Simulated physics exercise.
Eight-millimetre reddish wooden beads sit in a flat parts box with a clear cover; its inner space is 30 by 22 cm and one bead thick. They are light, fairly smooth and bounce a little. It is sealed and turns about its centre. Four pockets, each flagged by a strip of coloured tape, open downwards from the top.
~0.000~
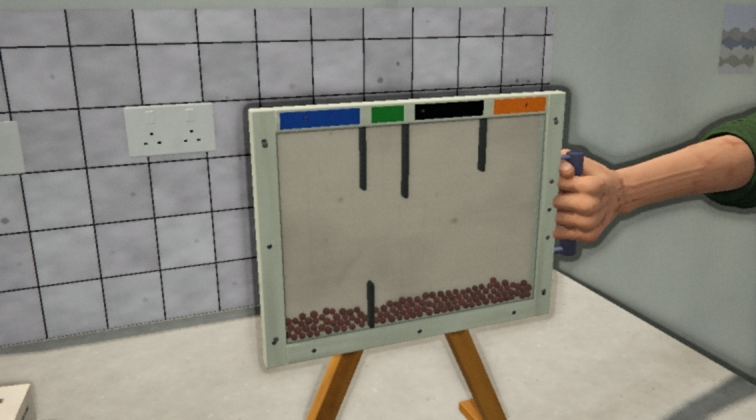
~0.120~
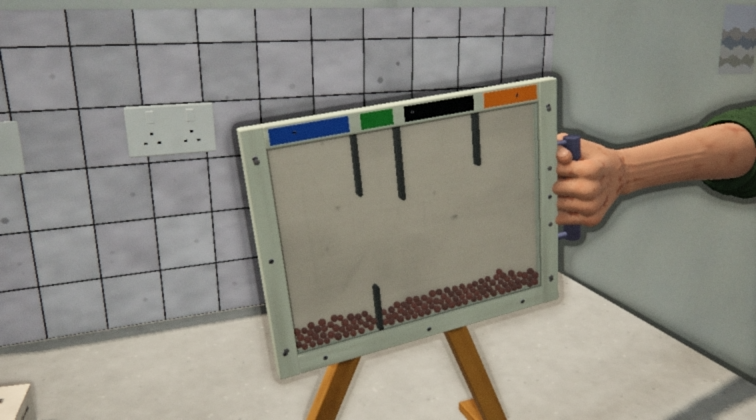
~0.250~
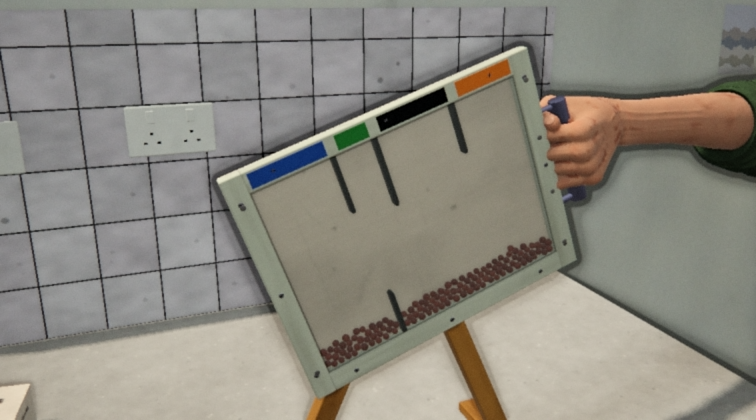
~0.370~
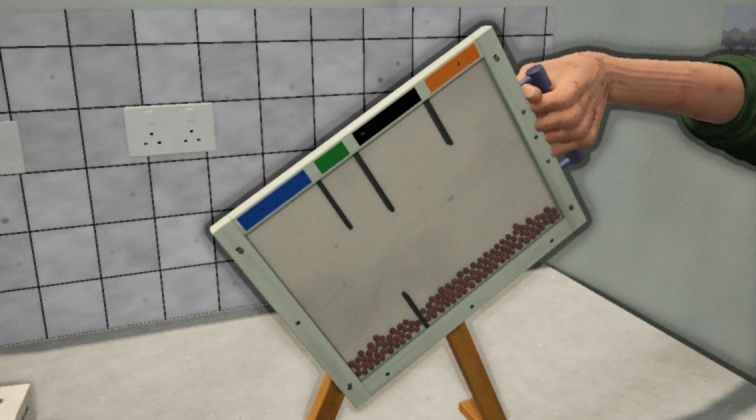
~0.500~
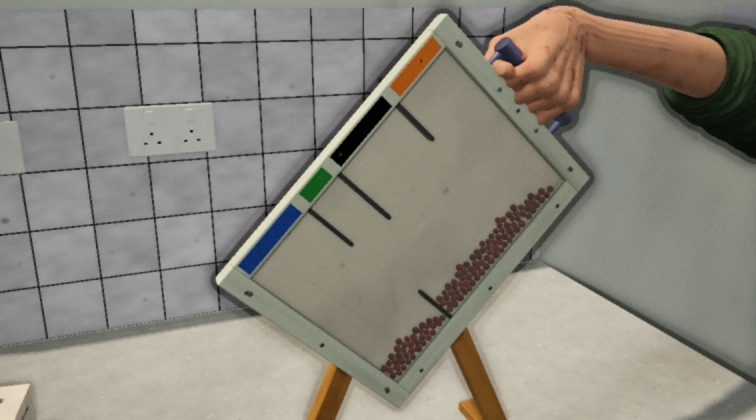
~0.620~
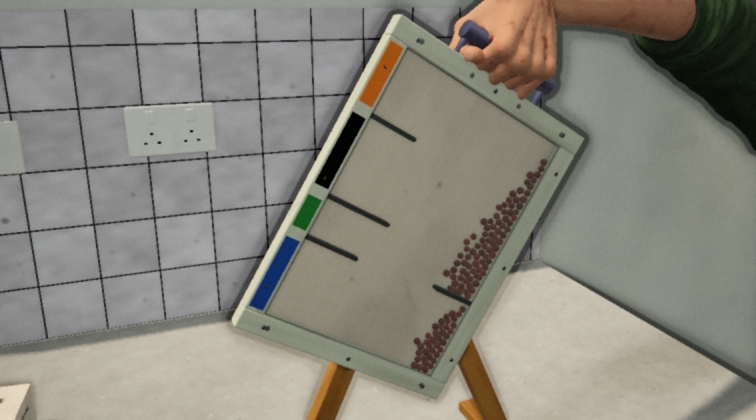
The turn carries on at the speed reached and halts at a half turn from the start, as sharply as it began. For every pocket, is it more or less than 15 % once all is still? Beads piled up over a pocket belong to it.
Black pocket: Less; blue pocket: More; green pocket: Less; orange pocket: Less than 15 %.
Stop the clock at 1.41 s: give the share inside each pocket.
Black pocket: 0; blue pocket: 55; green pocket: 0; orange pocket: 0.
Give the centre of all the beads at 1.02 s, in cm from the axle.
Some 7 cm right and 7 cm below.
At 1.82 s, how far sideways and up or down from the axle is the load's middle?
Some 12 cm right and 6 cm below.
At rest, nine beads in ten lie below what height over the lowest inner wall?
Roughly 8 cm.
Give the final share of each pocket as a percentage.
Black pocket: 0; blue pocket: 100; green pocket: 0; orange pocket: 0.
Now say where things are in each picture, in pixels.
Level, about 120 beads; load centre (417, 307); top bead (493, 280); black (450, 110), blue (321, 119), green (388, 114), orange (520, 105); walls (371, 328) to (371, 284), in the first frame.
Turned 6° anticlockwise; load centre (424, 305); top bead (499, 272), in the second frame.
Turned 19° anticlockwise; load centre (442, 298); top bead (543, 240), in the third frame.
Turned 32° anticlockwise; load centre (457, 288); top bead (547, 210), in the fourth frame.
Turned 46° anticlockwise; load centre (466, 280); top bead (550, 189), in the fifth frame.
Turned 59° anticlockwise; load centre (472, 273); top bead (544, 162); black (340, 151), blue (274, 273), green (307, 212), orange (381, 74); partition tips (355, 258), (386, 224), (413, 139), in the sixth frame.
By 1.41 s it has turned 143°, the beads' middle is 7 cm right of and 11 cm below the axle; inside pockets, blue 55 %.
By 1.82 s it has turned 180°, the beads' middle is 12 cm right of and 6 cm below the axle; inside pockets, blue 70 %.
At rest by 3.1 s, black 0 %, blue 100 %, green 0 %, orange 0 %.
